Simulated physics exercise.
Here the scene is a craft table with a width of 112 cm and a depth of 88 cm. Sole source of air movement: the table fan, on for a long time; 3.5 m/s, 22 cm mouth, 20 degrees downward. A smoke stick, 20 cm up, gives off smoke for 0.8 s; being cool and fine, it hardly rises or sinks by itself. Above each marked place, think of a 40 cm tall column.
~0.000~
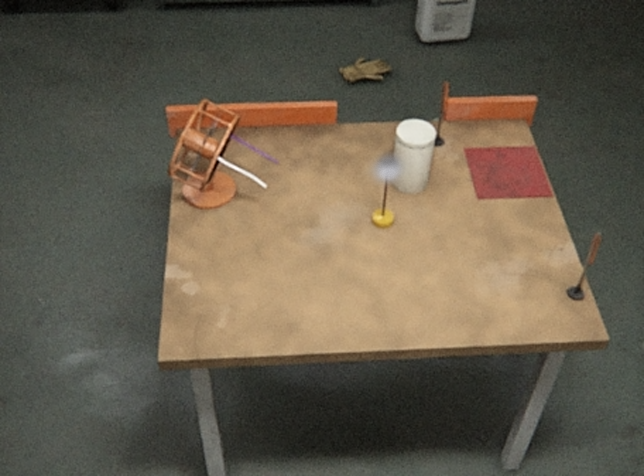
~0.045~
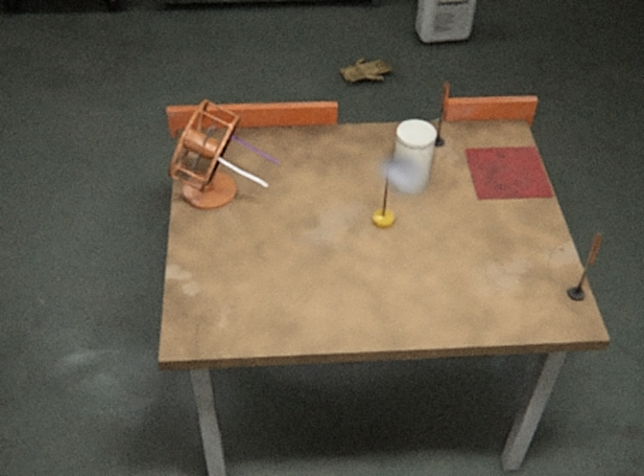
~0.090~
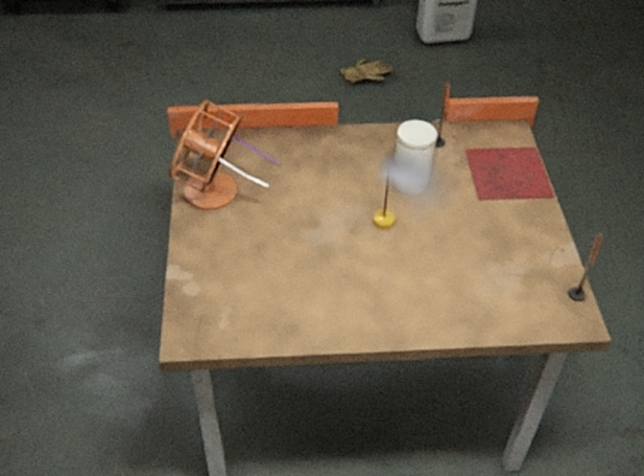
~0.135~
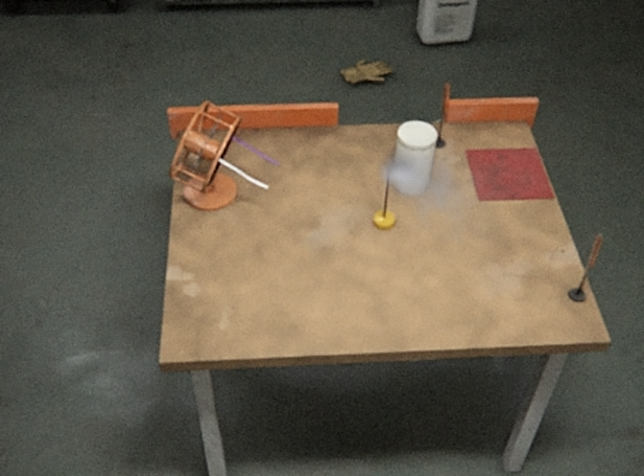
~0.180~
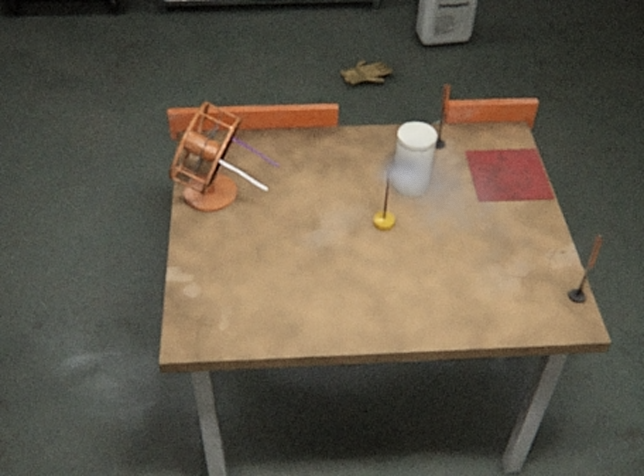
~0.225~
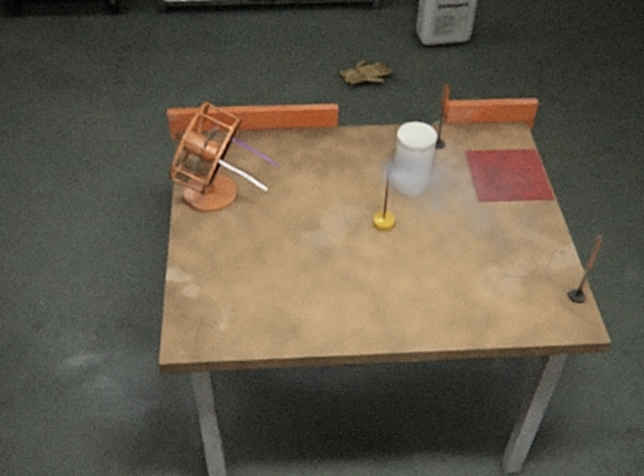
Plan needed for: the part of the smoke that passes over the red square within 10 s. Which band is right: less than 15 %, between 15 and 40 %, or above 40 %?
Under 15 %.
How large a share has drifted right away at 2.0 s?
Around 90 percent.
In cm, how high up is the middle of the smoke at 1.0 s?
The centre hangs close to 14 centimetres up.
By 1.0 s, 2 % has passed over the red square; 45 % has left the area, and the middle of the rest is near (558, 204).
By 2.0 s, 3 % has passed over the red square; 94 % has left the area.
By 4.0 s, 3 % has passed over the red square; 100 % has left the area.
By 10.0 s, 3 % has passed over the red square; 100 % has left the area.
